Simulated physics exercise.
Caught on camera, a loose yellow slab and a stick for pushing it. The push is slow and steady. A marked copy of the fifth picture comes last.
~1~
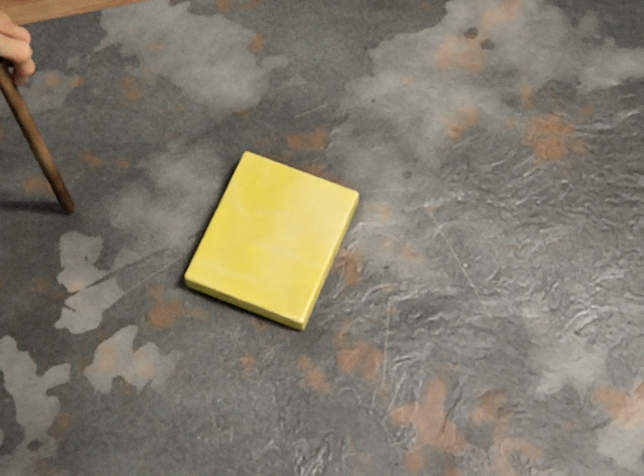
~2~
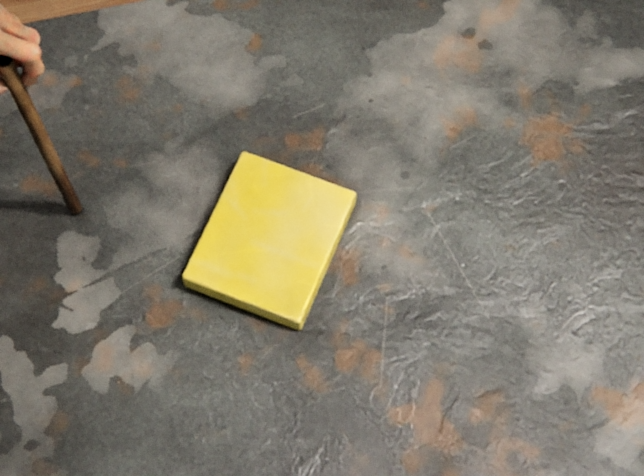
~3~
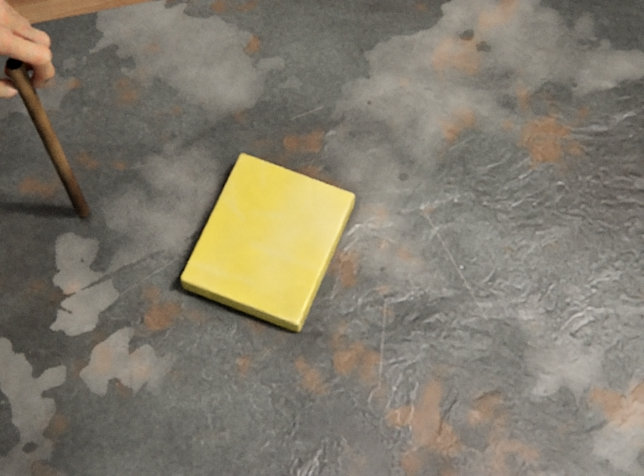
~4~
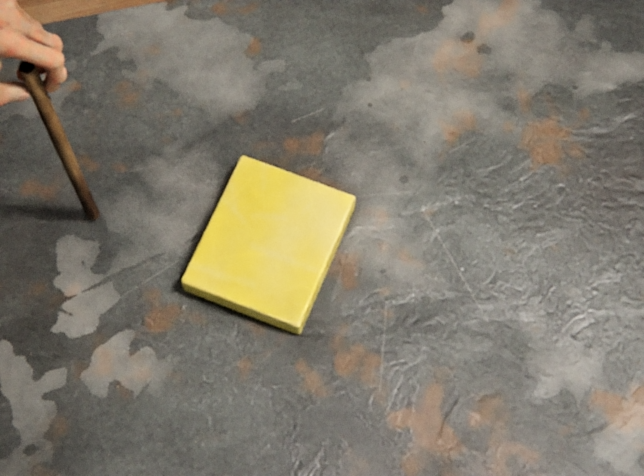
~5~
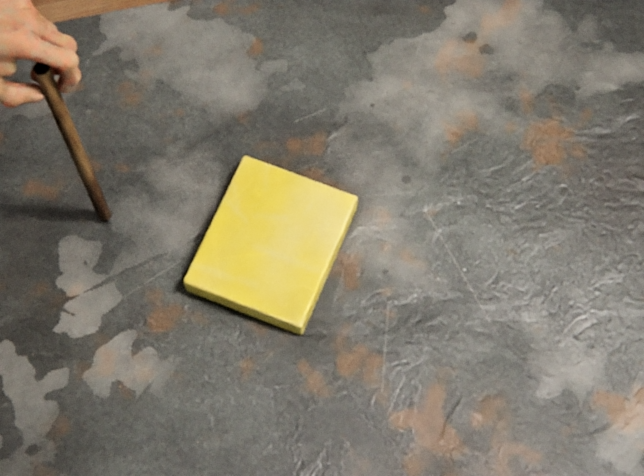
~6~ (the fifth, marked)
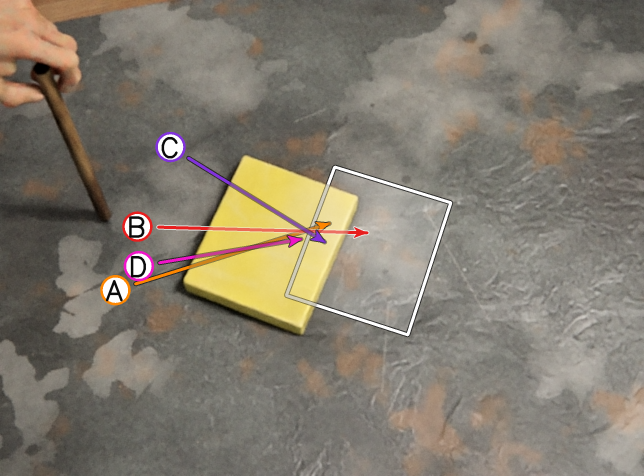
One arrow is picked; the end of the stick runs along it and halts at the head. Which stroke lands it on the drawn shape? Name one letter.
Choose stroke D.
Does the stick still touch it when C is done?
At the end, yes.
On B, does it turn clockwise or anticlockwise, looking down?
Clockwise.
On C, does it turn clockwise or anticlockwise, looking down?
It turns clockwise.
On the marked copy, A from (135, 284) to (329, 224); B from (158, 227) to (367, 233); C from (188, 158) to (325, 242); D from (160, 263) to (301, 239).
With D. Early on, foot of the stick (213, 255), piece (286, 240).
Further on, foot of the stick (264, 246), piece (334, 239).
At the end, foot of the stick (301, 240), piece (372, 239); it fills the outline.
As for the rest, A leaves the piece out of the outline, at (395, 239); B leaves the piece out of the outline, at (395, 285); C leaves the piece out of the outline, at (326, 304).
